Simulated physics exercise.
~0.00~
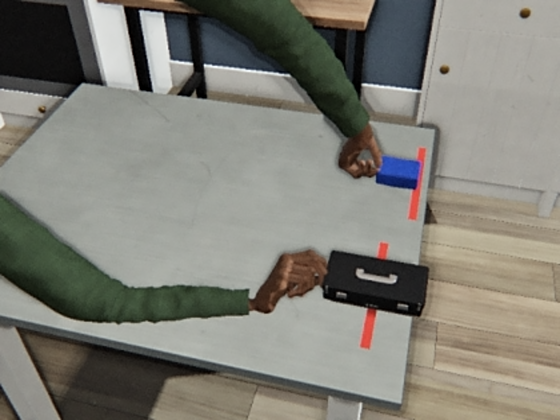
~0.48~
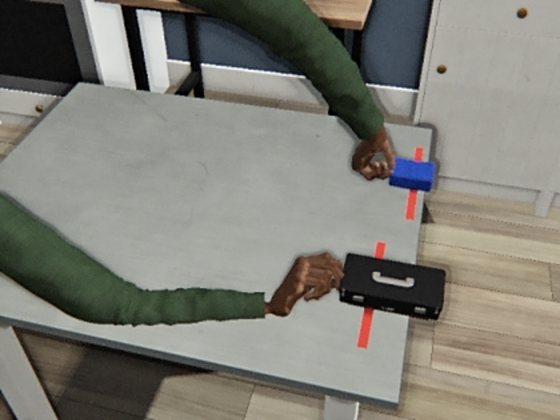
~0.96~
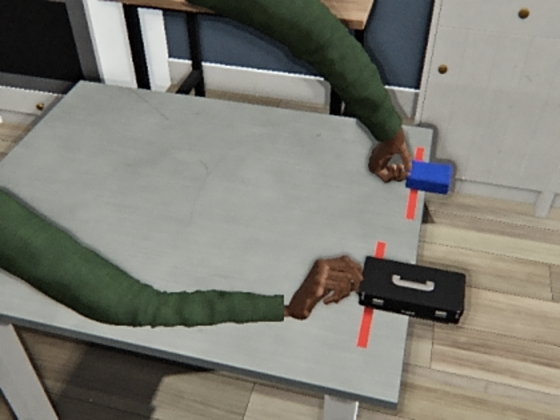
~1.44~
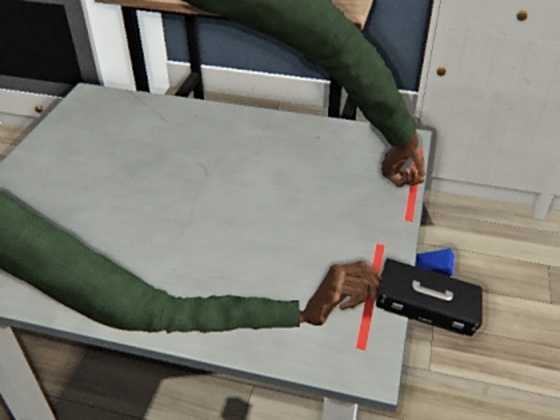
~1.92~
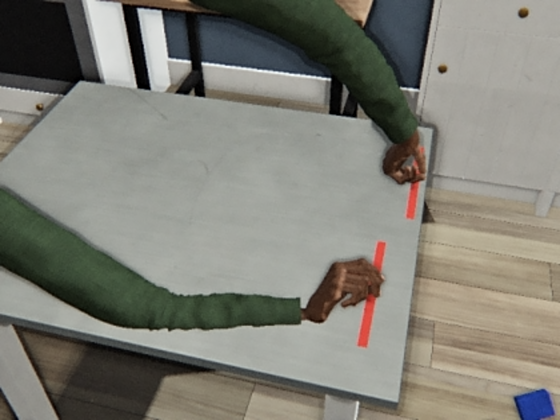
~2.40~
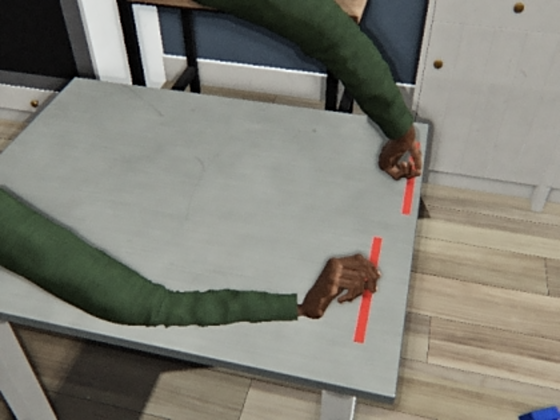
At a gray table, two hands push a blue sponge and black case off the edge.
